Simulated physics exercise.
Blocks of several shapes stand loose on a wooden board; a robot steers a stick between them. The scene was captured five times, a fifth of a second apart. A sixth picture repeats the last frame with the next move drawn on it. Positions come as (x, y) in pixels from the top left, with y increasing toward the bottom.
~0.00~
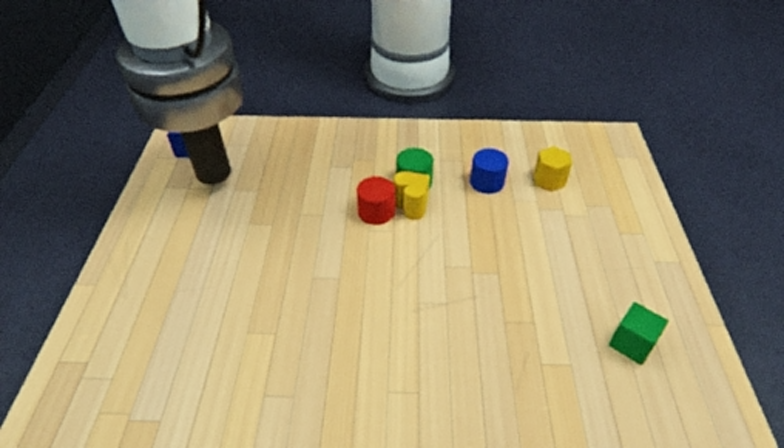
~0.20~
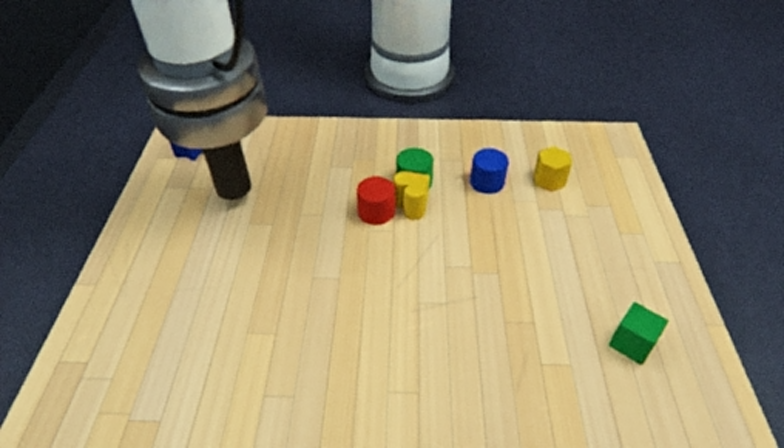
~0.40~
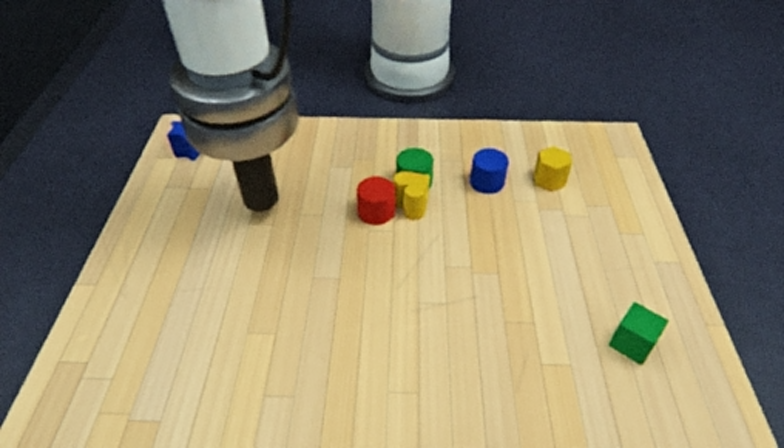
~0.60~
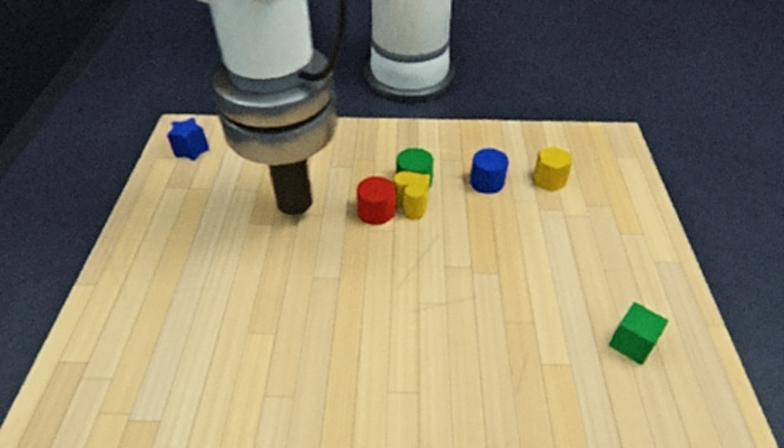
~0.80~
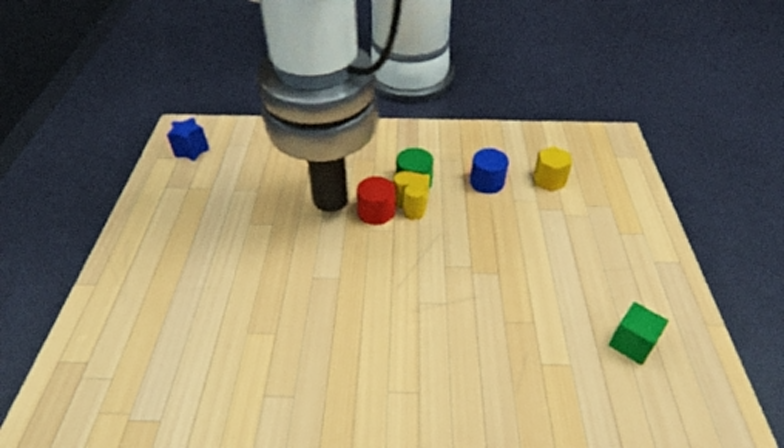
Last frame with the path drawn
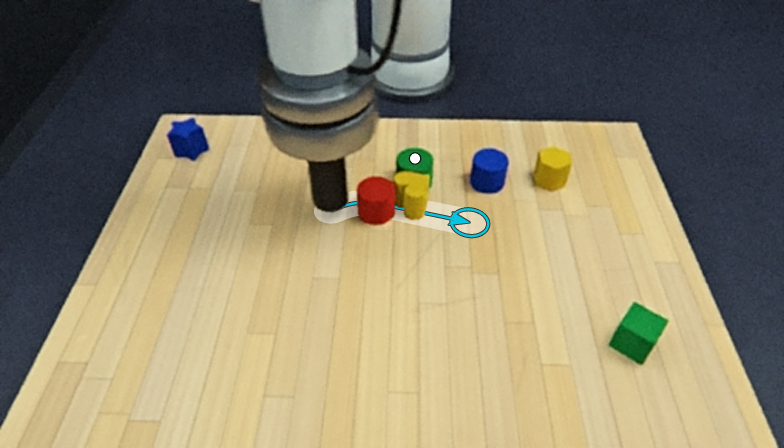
A robot arm holding a dark stick moved rightward across the back of a wooden board, coming up beside the red cylinder, while the colored blocks all stayed still.
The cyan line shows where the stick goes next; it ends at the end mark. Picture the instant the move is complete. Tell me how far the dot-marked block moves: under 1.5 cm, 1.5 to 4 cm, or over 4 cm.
The shift is below 1.5 cm.
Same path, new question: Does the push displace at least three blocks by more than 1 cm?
No
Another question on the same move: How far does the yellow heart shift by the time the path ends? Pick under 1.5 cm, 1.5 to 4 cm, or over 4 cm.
Shift of over 4 cm.
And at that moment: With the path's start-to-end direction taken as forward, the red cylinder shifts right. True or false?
That is true.
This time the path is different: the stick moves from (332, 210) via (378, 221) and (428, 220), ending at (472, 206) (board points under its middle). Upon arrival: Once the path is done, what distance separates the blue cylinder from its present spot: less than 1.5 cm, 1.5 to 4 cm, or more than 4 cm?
The blue cylinder ends up quite far away, over 4 cm.
Path on the board, from (332, 210) through (377, 203) and (423, 213) to (470, 222); the dot is on the green cylinder.
The first path, step by step. One third of the way, stick at (377, 192); red cylinder at (412, 190); yellow heart at (449, 184), turned 15° anticlockwise.
Two thirds of the way, stick at (425, 202); red cylinder at (460, 204); yellow heart at (489, 185), turned 75° anticlockwise.
At the end, stick at (471, 211); red cylinder at (501, 222); yellow heart at (501, 185), turned 120° anticlockwise; green cylinder in place.
